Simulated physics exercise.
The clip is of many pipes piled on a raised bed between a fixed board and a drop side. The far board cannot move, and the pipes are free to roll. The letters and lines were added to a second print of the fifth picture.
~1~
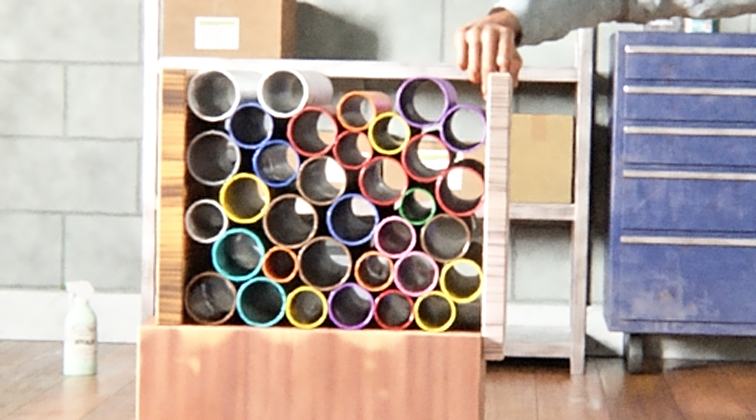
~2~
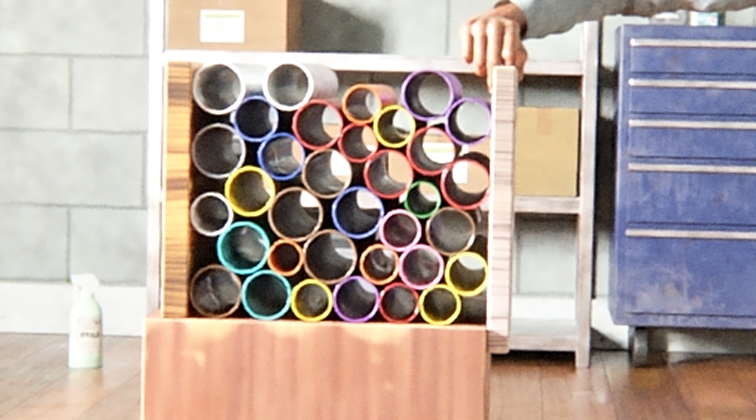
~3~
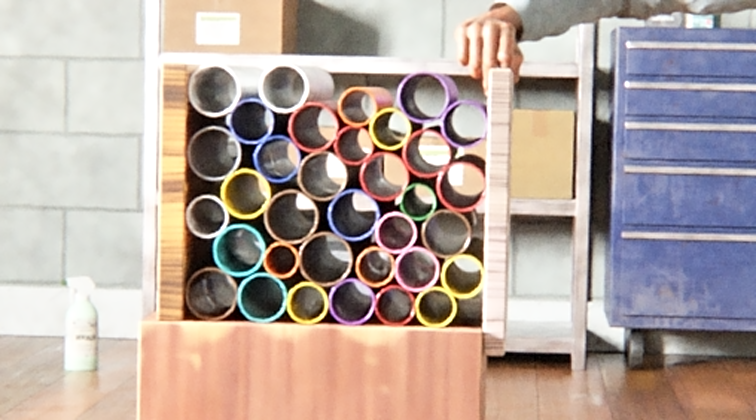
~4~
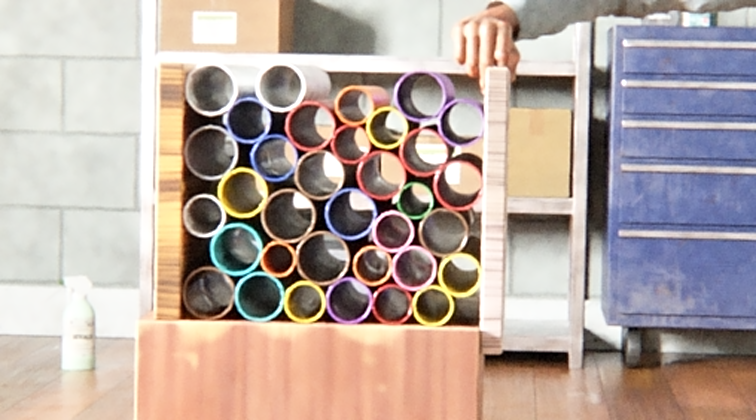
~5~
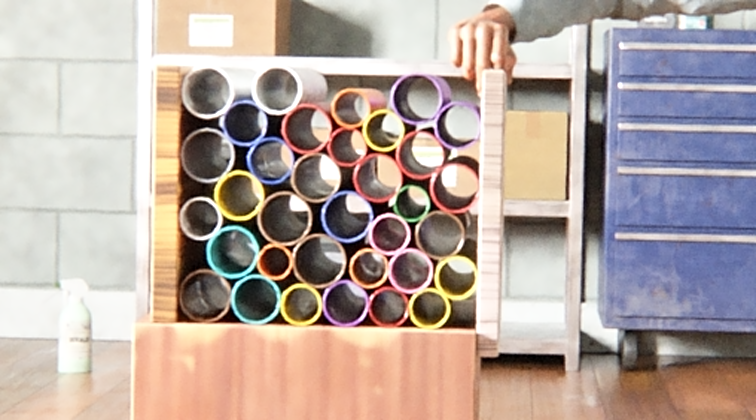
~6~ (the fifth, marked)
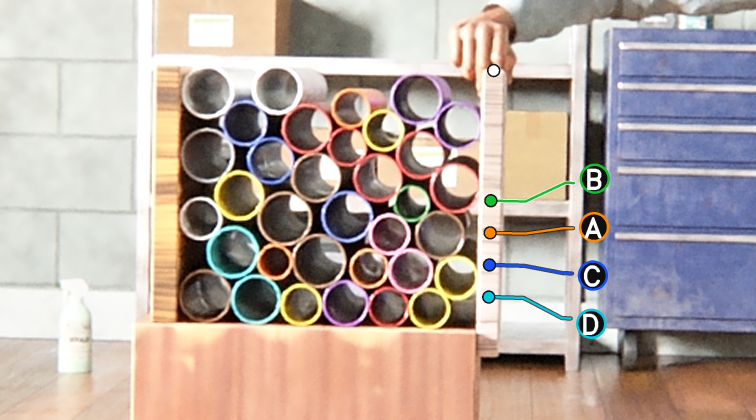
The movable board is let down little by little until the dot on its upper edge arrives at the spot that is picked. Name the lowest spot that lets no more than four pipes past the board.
Stop at B.
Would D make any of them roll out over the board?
Yes.
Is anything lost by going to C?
At C: Yes.
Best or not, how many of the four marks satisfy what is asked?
One of the four.
On the marked copy, A at (490, 233); B at (491, 201); C at (489, 265); D at (488, 297); the white dot at (493, 71).
Following B. Soon after the start, top of the board (482, 132).
Later, top of the board (480, 200).
In the end, top of the board (480, 200), two out over the board.
As for the rest, A more than four out over the board; C more than four out over the board; D more than four out over the board.
